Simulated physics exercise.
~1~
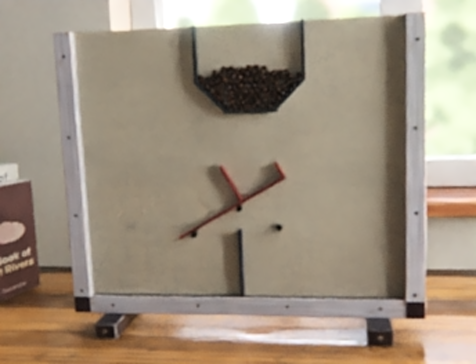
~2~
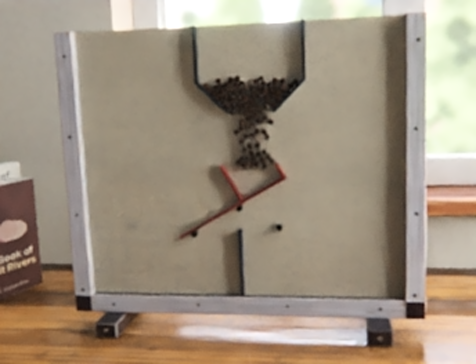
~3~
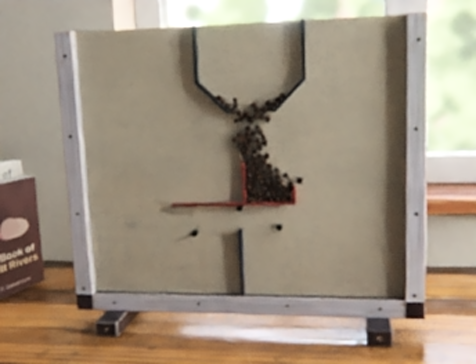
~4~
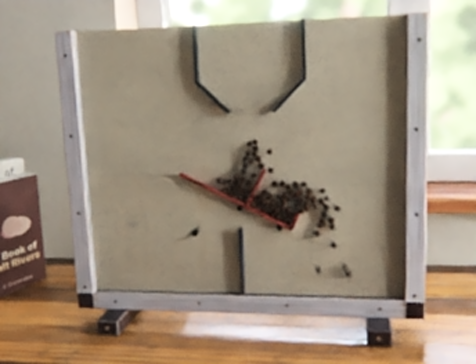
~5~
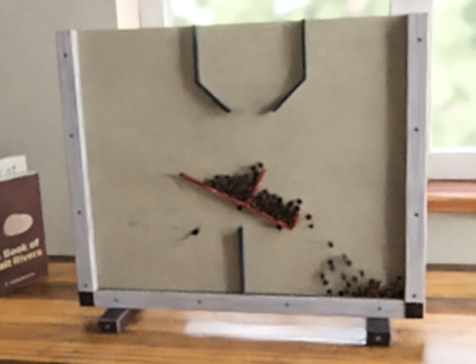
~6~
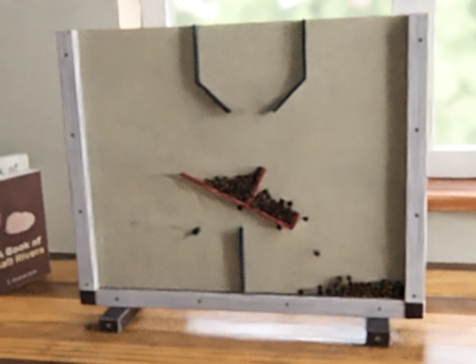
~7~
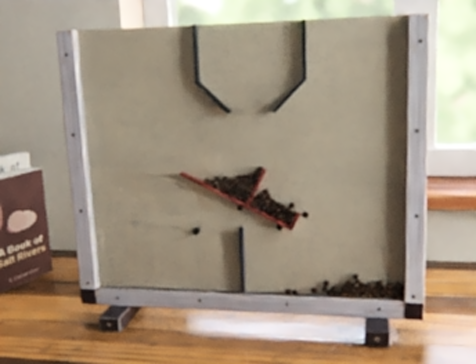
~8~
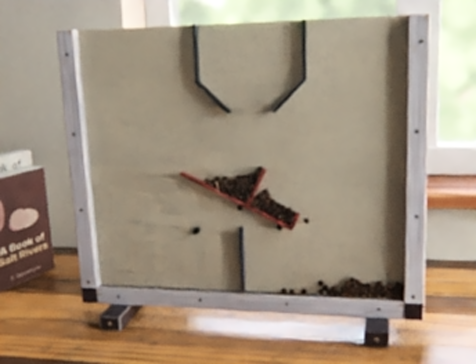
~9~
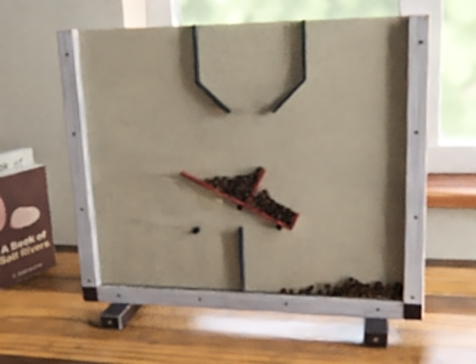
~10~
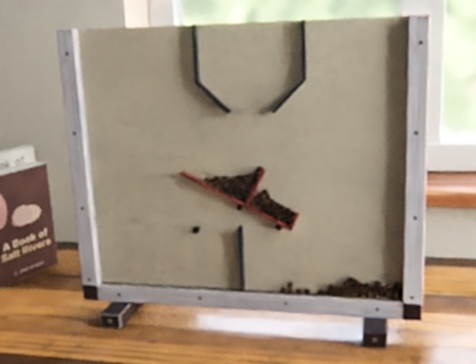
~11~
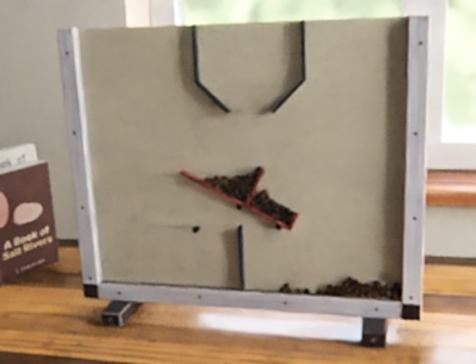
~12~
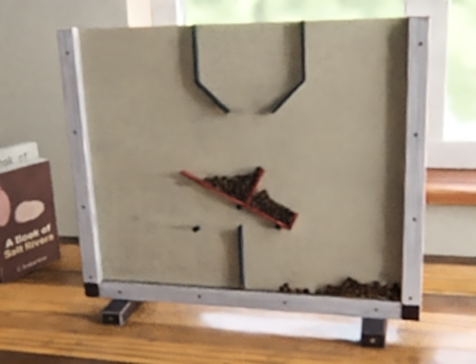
On a wooden surface by a window, small dark pellets poured from a hopper in a clear-fronted case onto a red tilting tray, which tipped down to the right, spilling some into the right bin while most stayed on the tray.
